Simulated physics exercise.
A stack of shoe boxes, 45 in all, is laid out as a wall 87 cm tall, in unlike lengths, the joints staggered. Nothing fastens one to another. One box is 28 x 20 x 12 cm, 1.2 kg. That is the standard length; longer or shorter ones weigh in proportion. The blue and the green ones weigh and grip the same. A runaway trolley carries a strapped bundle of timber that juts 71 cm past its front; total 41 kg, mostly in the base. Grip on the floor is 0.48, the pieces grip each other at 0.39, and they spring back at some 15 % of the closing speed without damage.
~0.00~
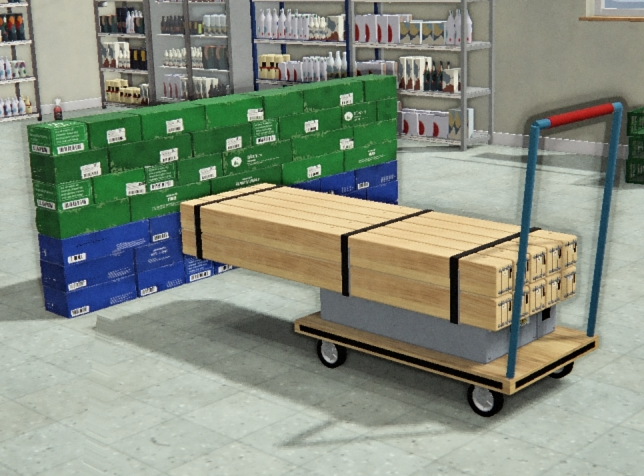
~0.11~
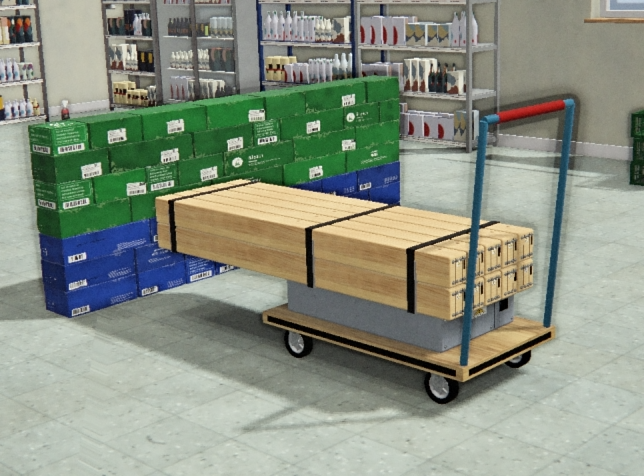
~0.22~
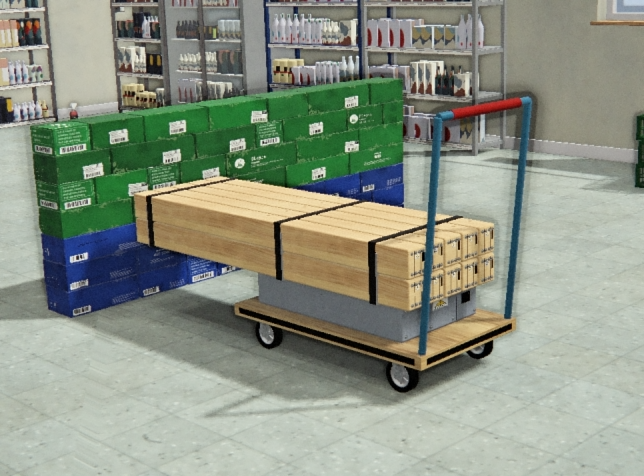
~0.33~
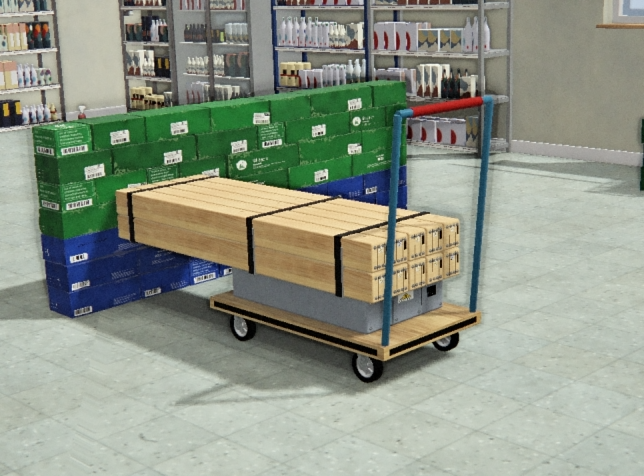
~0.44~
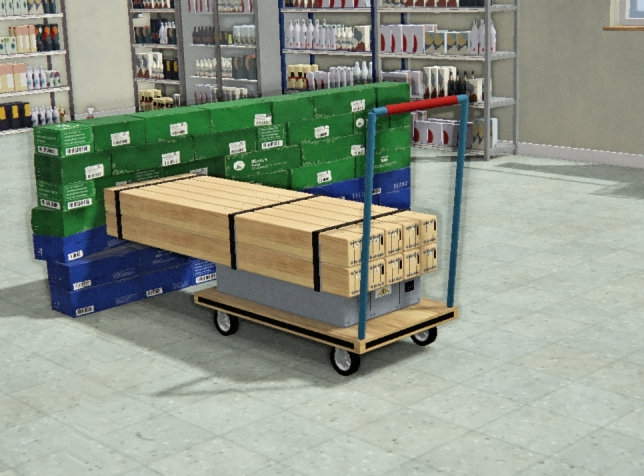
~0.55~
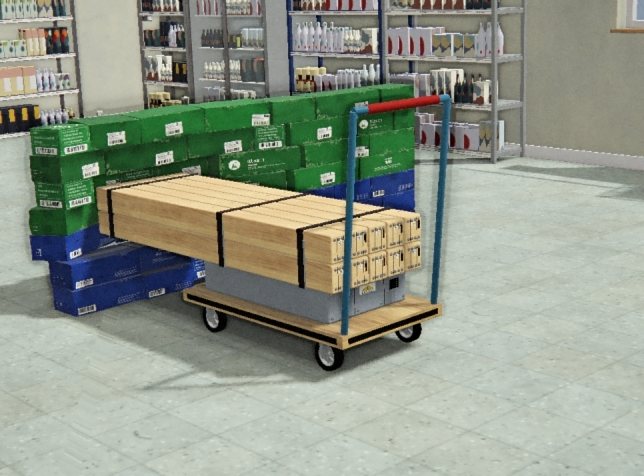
A wall of green and blue boxes stood in a shop while a flat trolley loaded with strapped wooden beams rolled leftward towards it, and the beams pushed into the wall, shifting some boxes slightly.
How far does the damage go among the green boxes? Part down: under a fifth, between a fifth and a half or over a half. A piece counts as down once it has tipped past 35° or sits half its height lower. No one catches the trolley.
Ending down: Over a half.
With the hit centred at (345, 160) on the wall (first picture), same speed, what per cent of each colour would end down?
Then blue 30, green 70 per cent.
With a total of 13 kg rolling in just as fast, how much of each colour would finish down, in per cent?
In that case blue 0, green 0 per cent.
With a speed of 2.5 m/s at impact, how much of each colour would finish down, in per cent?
Then blue 20, green 40 per cent.
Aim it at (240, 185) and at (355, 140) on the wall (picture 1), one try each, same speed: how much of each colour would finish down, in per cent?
Blue 20 then 20, green 80 then 60 per cent.
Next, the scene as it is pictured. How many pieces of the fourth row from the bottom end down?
The count is 3.
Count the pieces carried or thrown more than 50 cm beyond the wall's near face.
About 20.
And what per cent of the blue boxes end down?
By colour: Blue 30 per cent.
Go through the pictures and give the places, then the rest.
In the first picture (pixels give the middle of a visible side; the camera moves round a little), load (189, 220) 48 cm short of the wall; top green box (70, 140); none has stirred.
The second picture shows load (163, 214) 31 cm short of the wall; top green box (71, 140).
The third picture shows load (142, 210) 14 cm short of the wall; top green box (72, 140).
The fourth picture shows load (123, 206) 19 mm into the wall's line; top green box (74, 141); movement in 7 of them.
The fifth picture shows load (110, 204) 13 cm into the wall's line; top green box (78, 142); movement in 20 of them.
The sixth picture shows load (103, 203) 21 cm into the wall's line; top green box (75, 140) 43 mm from its place; movement in 24 of them.
After 0.78 s, load 34 cm past the wall's line, still rolling; none of the 26 green boxes down (1 of 45 in all colours); top green box 17° from how it stood; top blue box 7° from how it stood.
After 1.10 s, load 49 cm past the wall's line, still rolling; 13 of the 26 green boxes down (19 of 45 in all colours); top green box 48° from how it stood, 37 cm lower; top blue box 35° from how it stood, 8 cm lower.
After 1.62 s, load 70 cm past the wall's line, still rolling; 19 of the 26 green boxes down (25 of 45 in all colours); top green box on its side; top blue box 40° from how it stood, 10 cm lower.
In the end (3.9 s), load 86 cm past the wall's line, stopped; 19 of the 26 green boxes down (25 of 45 in all colours); top green box on its side; top blue box 40° from how it stood, 10 cm lower. That is 73 per cent. From the last view, middles, top blue box near (212, 225).
